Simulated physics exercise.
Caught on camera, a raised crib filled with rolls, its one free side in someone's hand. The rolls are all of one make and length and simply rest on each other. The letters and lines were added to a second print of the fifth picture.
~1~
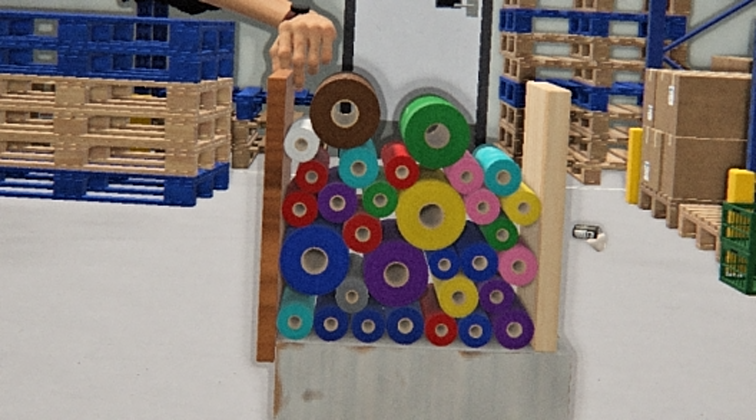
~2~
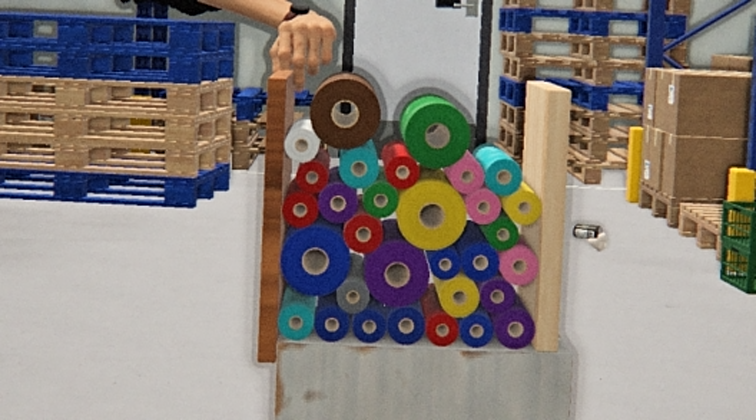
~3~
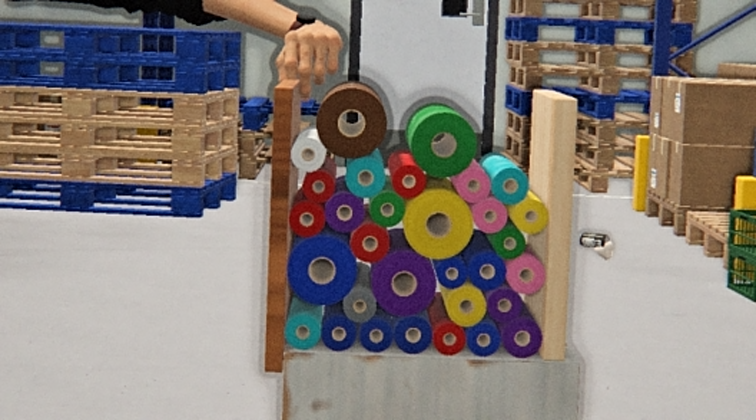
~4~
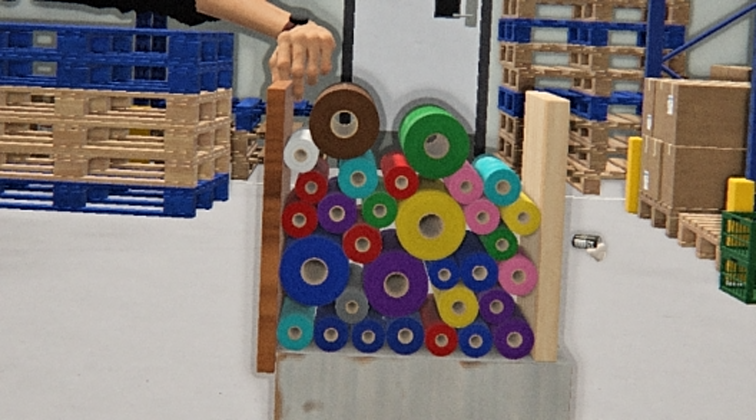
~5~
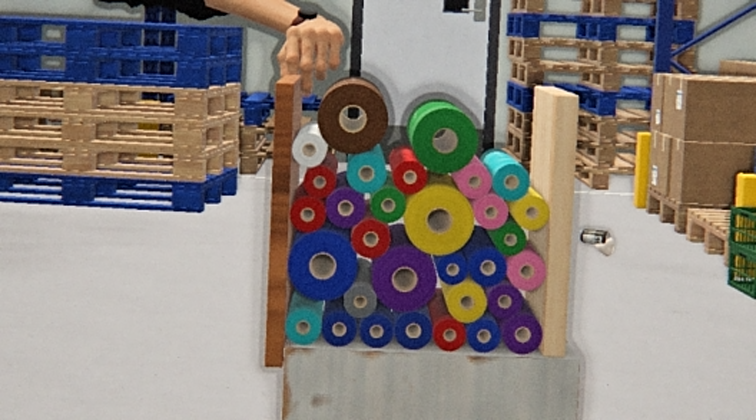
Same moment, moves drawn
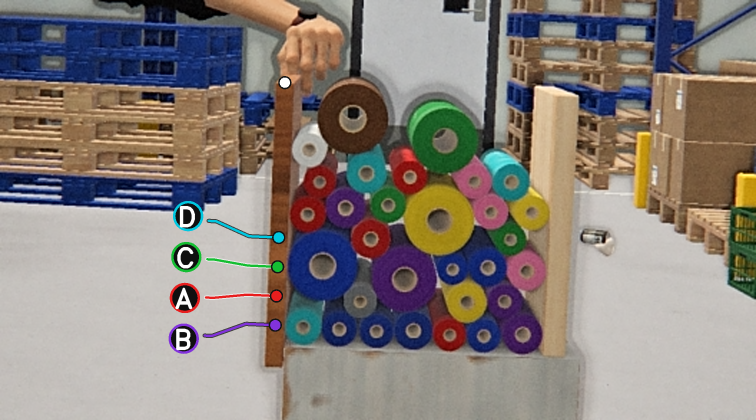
Nothing in the crib visibly shifts; only the view itself jitters slightly, facing a raised crib straight on in a warehouse with stacked blue and tan pallets, boxes and a grey door behind. Colourful rolls, with large brown and green ones on top and yellow, blue and purple ones below, lie between two wooden boards. A hand stays on top of the left board while the rolls keep their places.
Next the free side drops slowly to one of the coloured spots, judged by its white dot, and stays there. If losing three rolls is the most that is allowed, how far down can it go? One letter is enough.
The answer is mark D.
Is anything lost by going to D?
Yes.
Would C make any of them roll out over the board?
At C: Yes.
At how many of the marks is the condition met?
One of them.
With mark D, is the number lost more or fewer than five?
Fewer than five.
On the marked copy, A at (277, 296); B at (275, 325); C at (278, 267); D at (279, 237); the white dot at (285, 83).
Following D. Soon after the start, top of the board (291, 152).
Later, top of the board (288, 230).
In the end, top of the board (288, 237), two out over the board.
As for the rest, A more than three out over the board; B more than three out over the board; C four out over the board.
